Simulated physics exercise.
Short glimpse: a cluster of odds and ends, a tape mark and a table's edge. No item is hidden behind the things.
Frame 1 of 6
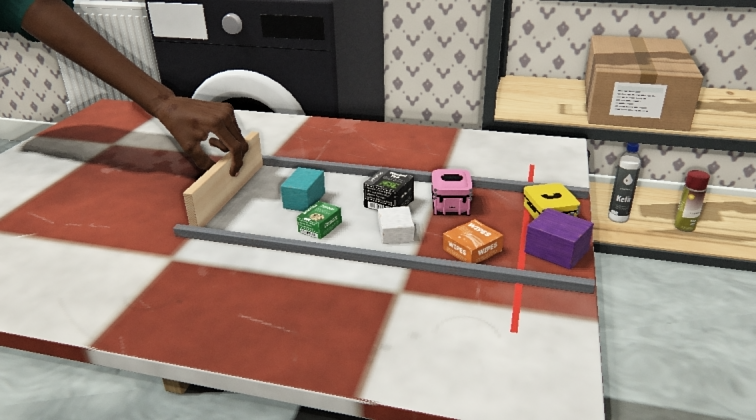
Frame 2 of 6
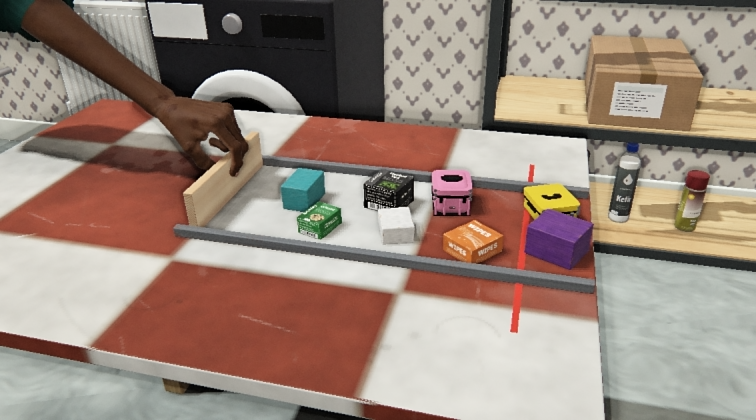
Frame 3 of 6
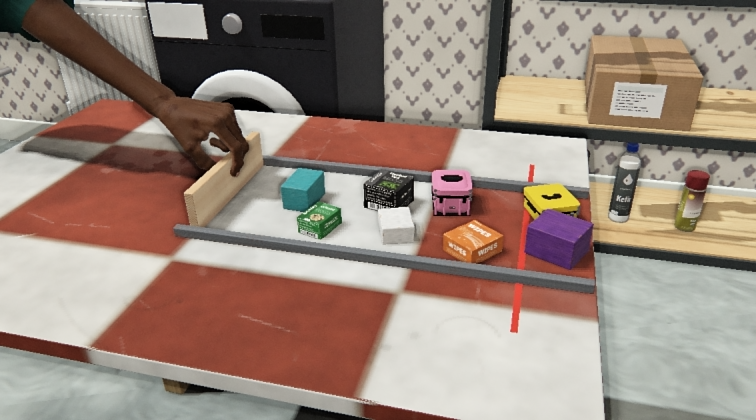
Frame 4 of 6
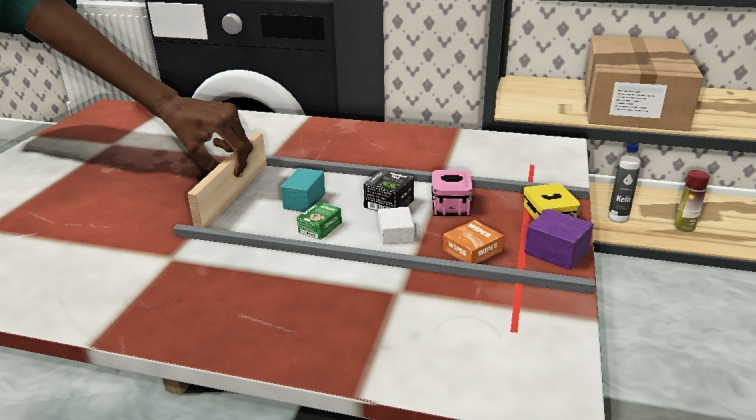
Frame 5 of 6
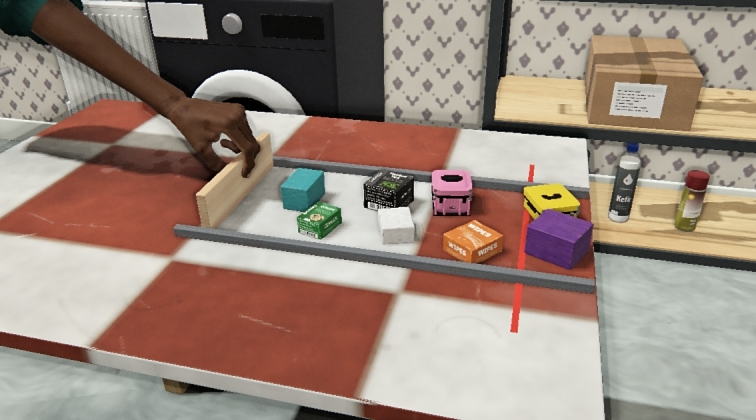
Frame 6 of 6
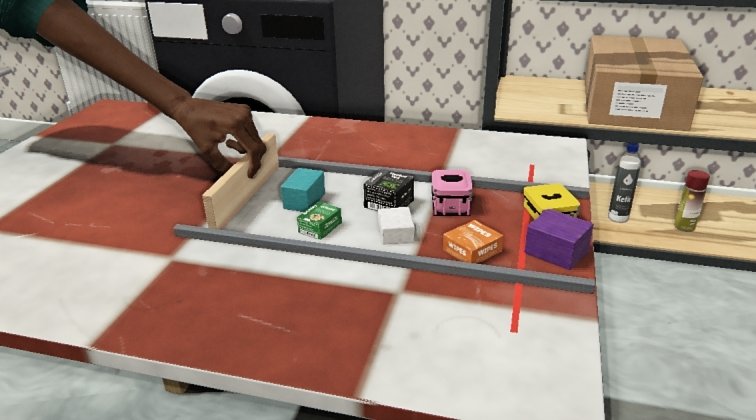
A hand sliding a wooden board slightly right between two rails towards small colourful boxes, which stay still on a checked table.
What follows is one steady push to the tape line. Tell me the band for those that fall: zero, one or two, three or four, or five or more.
Turns out between three and four get shoved off the end.
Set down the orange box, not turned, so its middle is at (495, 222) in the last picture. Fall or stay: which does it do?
It is still up.
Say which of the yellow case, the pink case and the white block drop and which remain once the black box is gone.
The yellow case goes down; the pink case stays put; the white block stays put.
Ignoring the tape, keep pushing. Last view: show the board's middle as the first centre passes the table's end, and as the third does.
The first puts it near (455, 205), the next near (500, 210).
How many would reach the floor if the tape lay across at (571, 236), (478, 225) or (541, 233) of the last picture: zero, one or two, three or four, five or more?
One after another: Five or over, just one or two, at least five.
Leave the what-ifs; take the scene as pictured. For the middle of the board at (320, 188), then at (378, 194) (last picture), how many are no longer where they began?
At first I count 2, and then 5.
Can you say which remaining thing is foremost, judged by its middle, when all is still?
That would be the black box.
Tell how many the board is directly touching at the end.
That number would be 2.
Early on, none off yet; purple block at rest near (559, 238); yellow case at rest near (550, 206); orange box at rest near (473, 243).
Finally, the number that fall off is three or four; lost, pink case, orange box, yellow case and purple block.
